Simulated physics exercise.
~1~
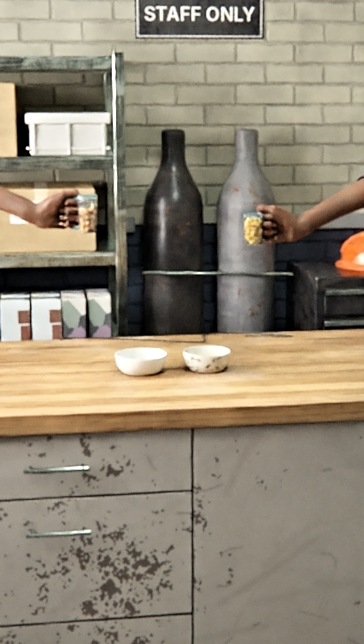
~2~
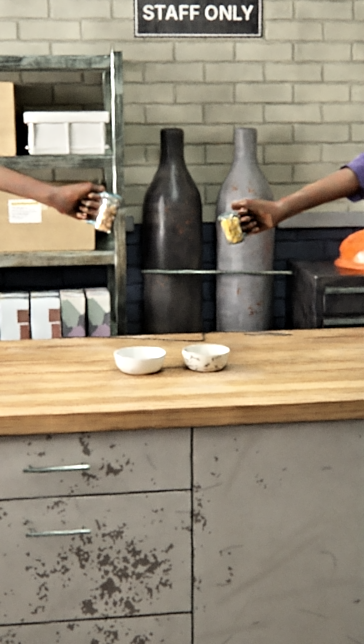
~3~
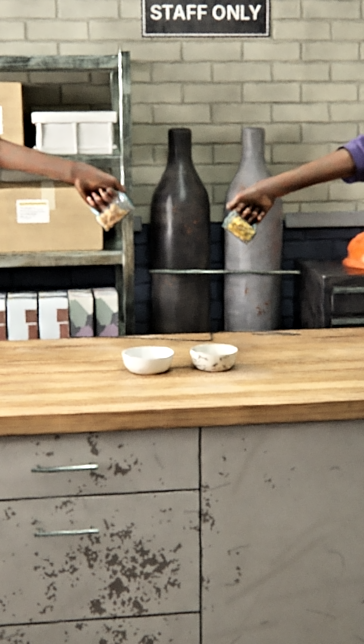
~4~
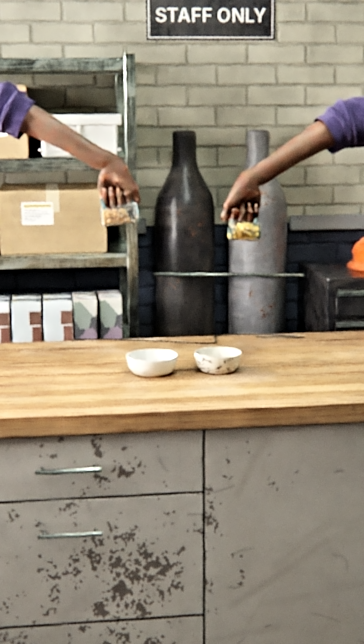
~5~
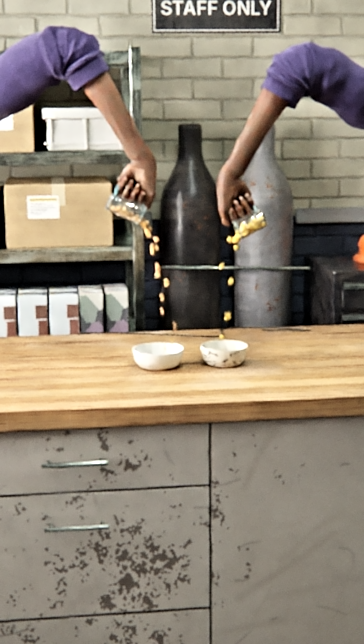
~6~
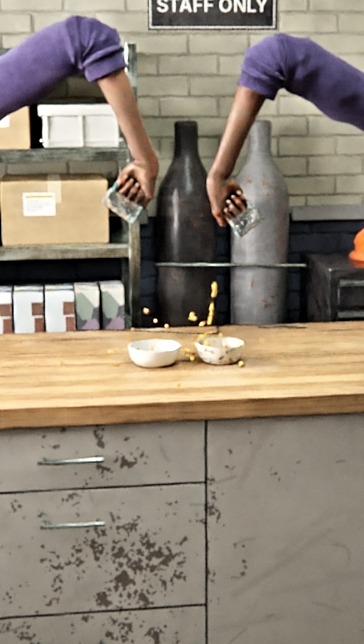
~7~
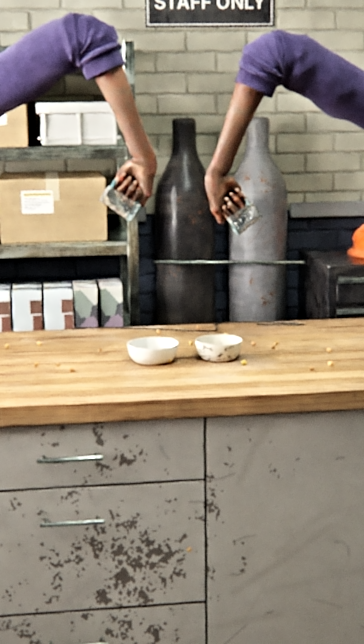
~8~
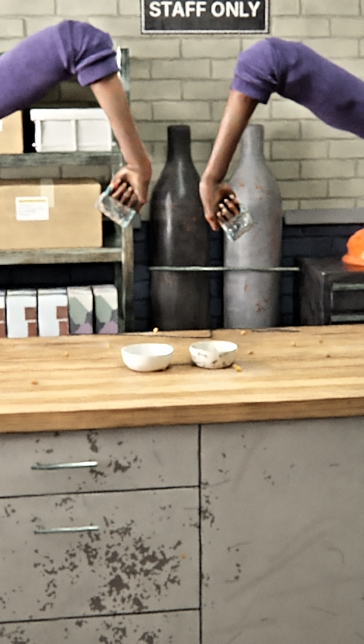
The clip opens on a wooden counter with two small white bowls side by side, while a hand on each side holds a clear cup of small yellow pieces in front of shelves and two tall bottles. The hands, in purple sleeves, move inward and tilt the cups above the bowls. The pieces begin to spill in thin streams, then the cups turn over and empty, with some pieces bouncing around the bowls. At the end, the upturned cups are still held above the bowls, and several pieces lie scattered on the counter.
